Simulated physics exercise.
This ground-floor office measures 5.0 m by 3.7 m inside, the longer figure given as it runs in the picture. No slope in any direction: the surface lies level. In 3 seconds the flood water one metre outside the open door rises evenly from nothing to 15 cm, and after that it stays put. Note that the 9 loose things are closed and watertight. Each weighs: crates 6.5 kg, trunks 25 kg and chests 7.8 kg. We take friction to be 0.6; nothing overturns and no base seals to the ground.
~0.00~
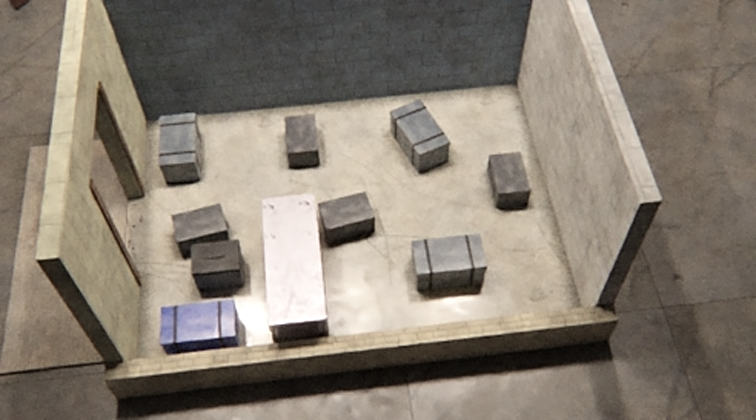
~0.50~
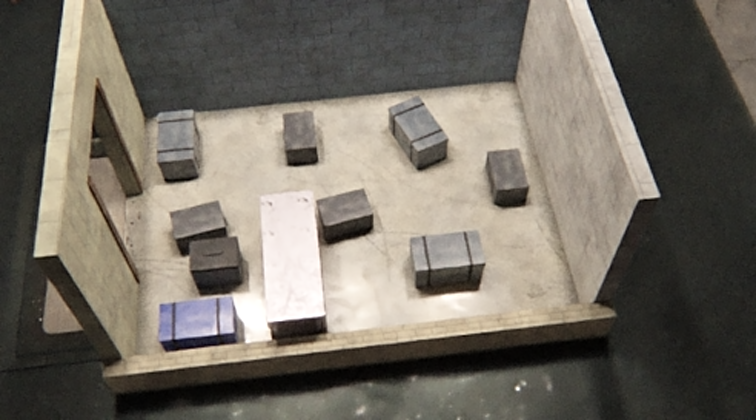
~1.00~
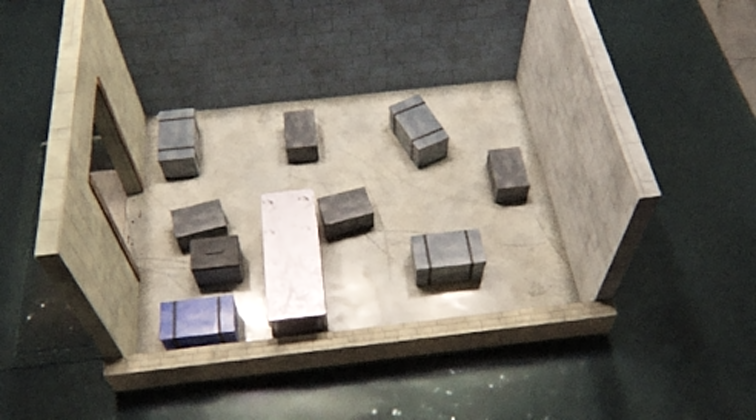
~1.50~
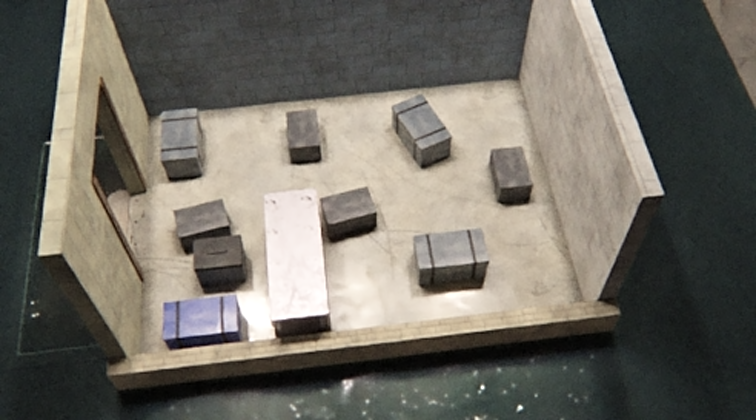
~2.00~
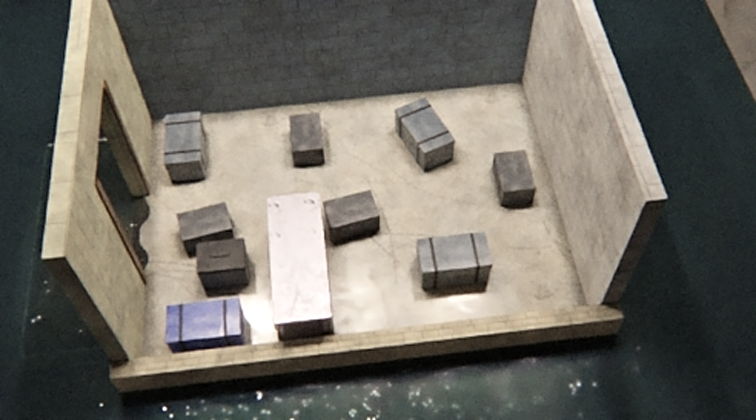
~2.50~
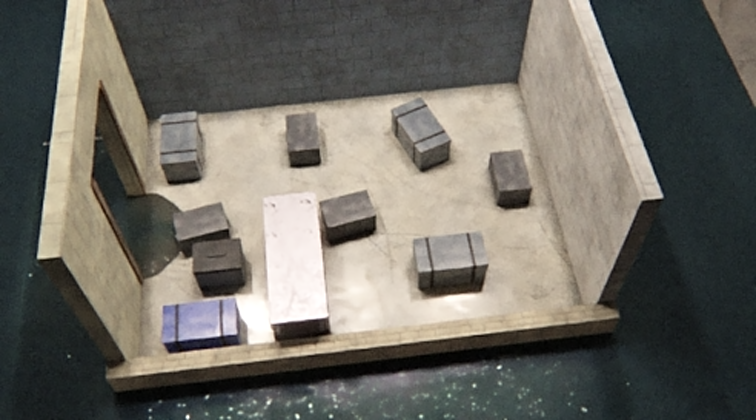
A small roofless room of trunks stays still as dark water spreads outside and slightly through the left doorway.
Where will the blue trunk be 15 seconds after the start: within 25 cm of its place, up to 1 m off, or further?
It will shift a modest distance.
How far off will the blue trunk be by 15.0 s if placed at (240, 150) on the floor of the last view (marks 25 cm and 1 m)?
It hardly budges.
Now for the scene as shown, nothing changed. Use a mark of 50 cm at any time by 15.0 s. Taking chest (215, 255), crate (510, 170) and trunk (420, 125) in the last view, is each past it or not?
The first is higher, the second higher and the third higher.
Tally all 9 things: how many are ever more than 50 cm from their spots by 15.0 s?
The total is 6.
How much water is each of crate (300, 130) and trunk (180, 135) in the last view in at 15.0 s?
Some 8 cm at the first, some 6 cm at the second.
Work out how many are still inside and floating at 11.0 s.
Of them, 5.
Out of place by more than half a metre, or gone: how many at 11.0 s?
By then the count is 2.
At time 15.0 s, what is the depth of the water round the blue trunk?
I'd say around 9 cm.
After 3.5 s the blue trunk is near (199, 320), 0.0 m from its start, aground; 0 afloat.
After 6.8 s the blue trunk is near (199, 320), 0.0 m from its start, aground; 3 afloat.
After 11.0 s the blue trunk is near (167, 316), 0.4 m from its start, afloat; 5 afloat.
After 15.0 s the blue trunk is near (234, 297), 0.4 m from its start, afloat; 6 afloat.
